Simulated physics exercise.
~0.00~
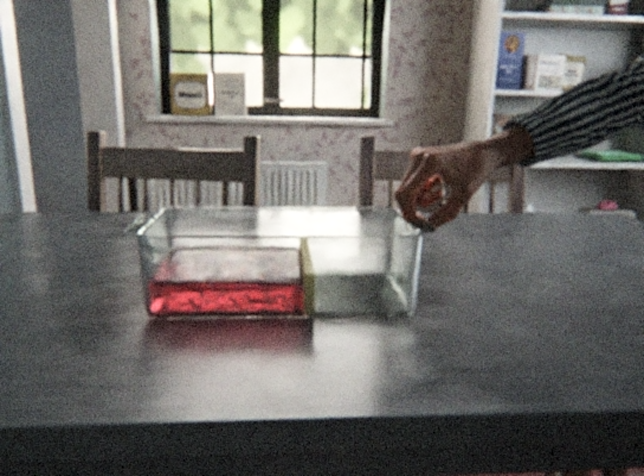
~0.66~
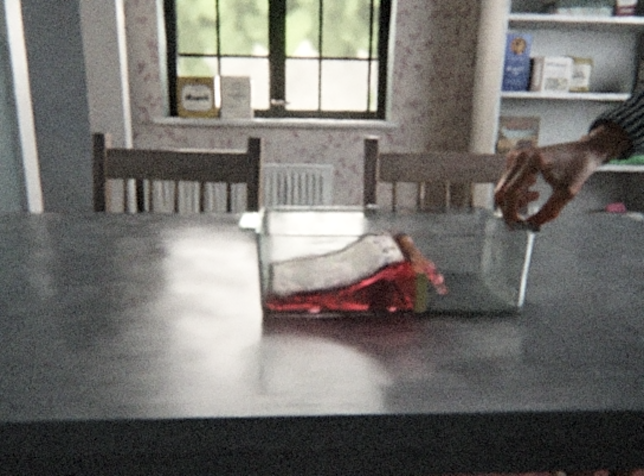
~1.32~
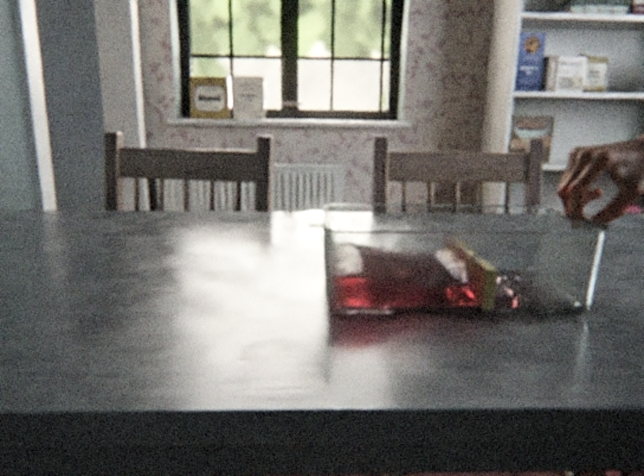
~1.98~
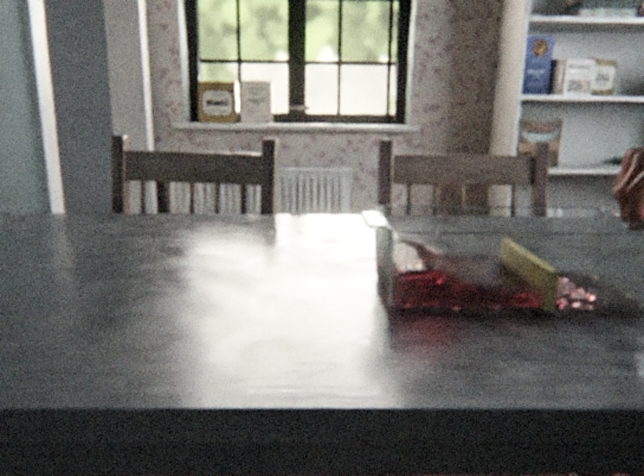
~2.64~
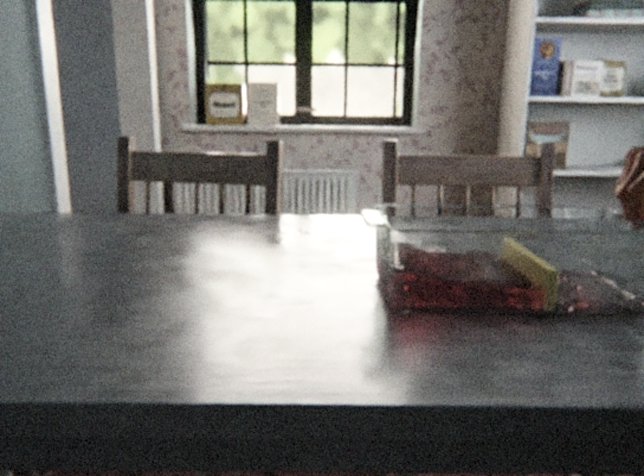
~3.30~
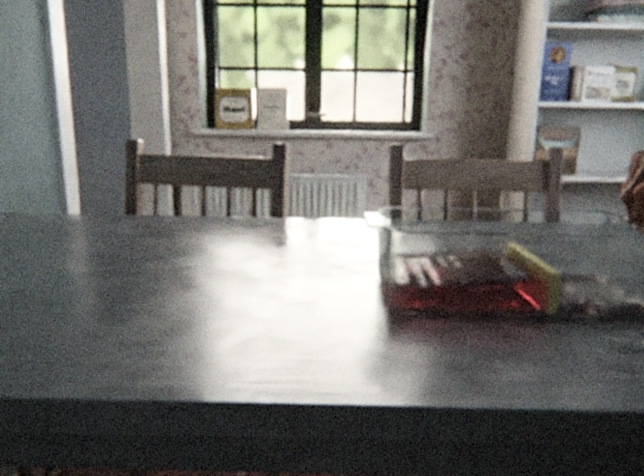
The footage shows a hand pulling a clear oblong tub of red liquid rightward across a dark table, the liquid sloshing against and past an upright yellowish divider, before the tub stops near the right edge with most liquid still left of the divider and some beyond it.
